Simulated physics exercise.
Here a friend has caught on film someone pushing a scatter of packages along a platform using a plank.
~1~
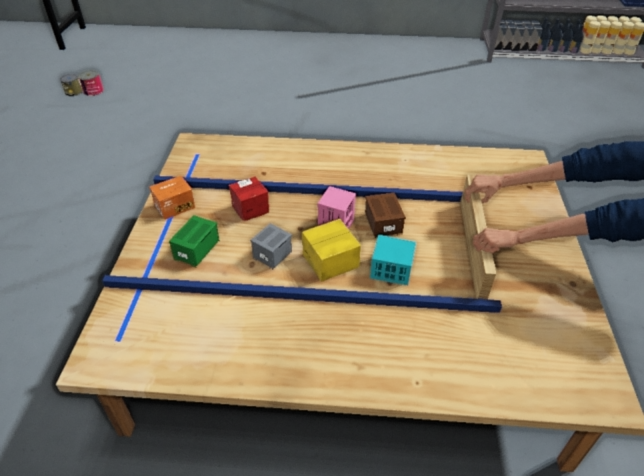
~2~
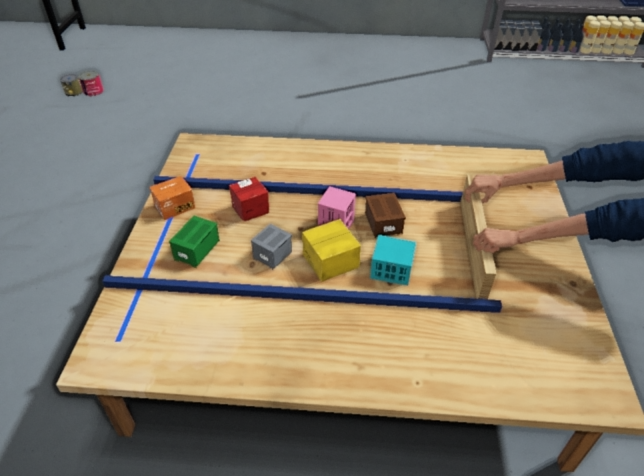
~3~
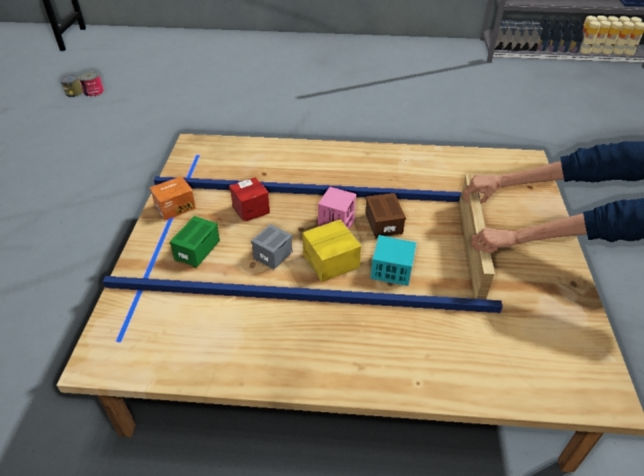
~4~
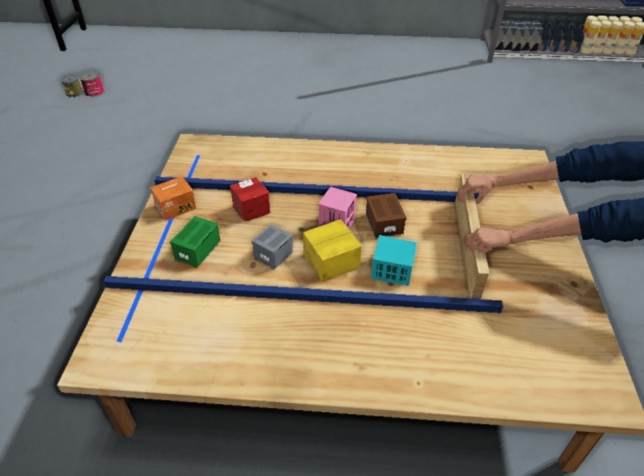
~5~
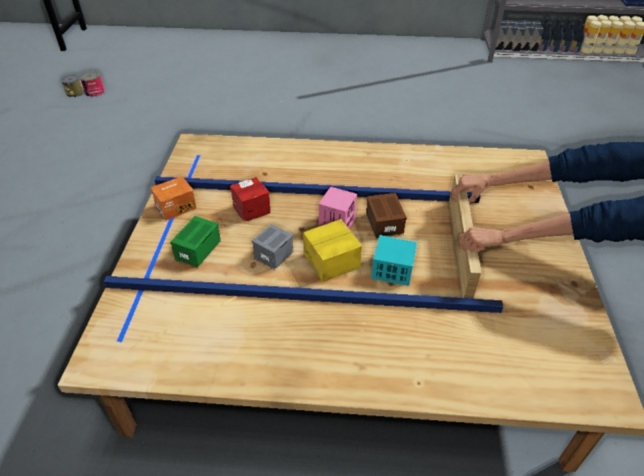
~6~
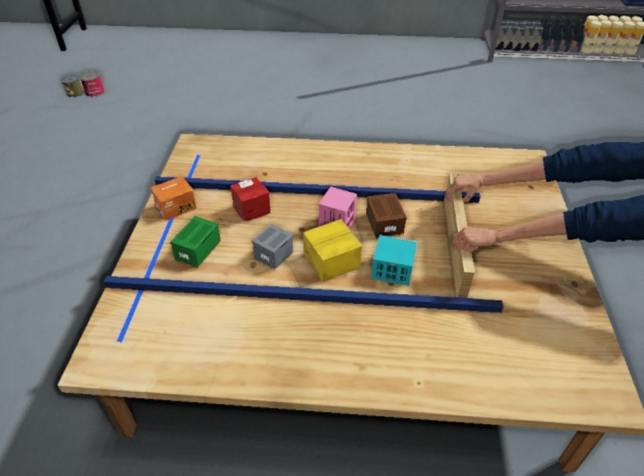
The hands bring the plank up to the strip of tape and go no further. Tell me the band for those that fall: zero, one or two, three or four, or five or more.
The ones that plunge will number five or more.
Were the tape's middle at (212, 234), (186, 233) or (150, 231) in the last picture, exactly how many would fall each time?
Counts per try, in order: 2 / 4 / 7.
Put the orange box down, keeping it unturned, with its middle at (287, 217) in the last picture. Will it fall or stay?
Starting there, it falls away.
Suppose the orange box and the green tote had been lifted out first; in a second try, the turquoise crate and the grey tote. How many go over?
Result: 4 in the first case, with 4 in the second.
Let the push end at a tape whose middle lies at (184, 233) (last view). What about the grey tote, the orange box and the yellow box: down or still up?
What happens is that the grey tote winds up off it, the orange box winds up off it and the yellow box winds up off it.
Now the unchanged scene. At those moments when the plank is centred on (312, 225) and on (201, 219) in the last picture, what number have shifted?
Respectively 7 and 8.
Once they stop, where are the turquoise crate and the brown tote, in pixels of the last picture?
They end up close to (134, 248) and (159, 201).
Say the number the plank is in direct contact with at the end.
That number would be 2.
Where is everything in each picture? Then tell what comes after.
Orange box (173, 198); green tote (195, 241); red parcel (250, 199); plank (476, 234); tape (165, 231), in the first picture.
Green tote (195, 241); grey tote (272, 247), in the second picture.
Red parcel (250, 200); plank (475, 234), in the third picture.
Orange box (174, 198); yellow box (332, 250), in the fourth picture.
Green tote (197, 242); turquoise crate (394, 260), in the fifth picture.
Orange box (174, 198); green tote (197, 242); red parcel (251, 200); plank (457, 233); tape (166, 231), in the sixth picture.
Soon after, none off yet; orange box at rest near (174, 198); green tote at rest near (197, 242); red parcel at rest near (251, 200).
After that, none off yet; orange box at rest near (174, 198); green tote displaced about its own width near (166, 240); red parcel displaced a little near (238, 193).
And then, one off so far; orange box displaced about its own width near (150, 199); green tote on its way down near (108, 303); red parcel displaced well along near (187, 187).
In the end, the number that fall off is five or more; gone, pink crate, yellow box, grey tote, red parcel, green tote and orange box.
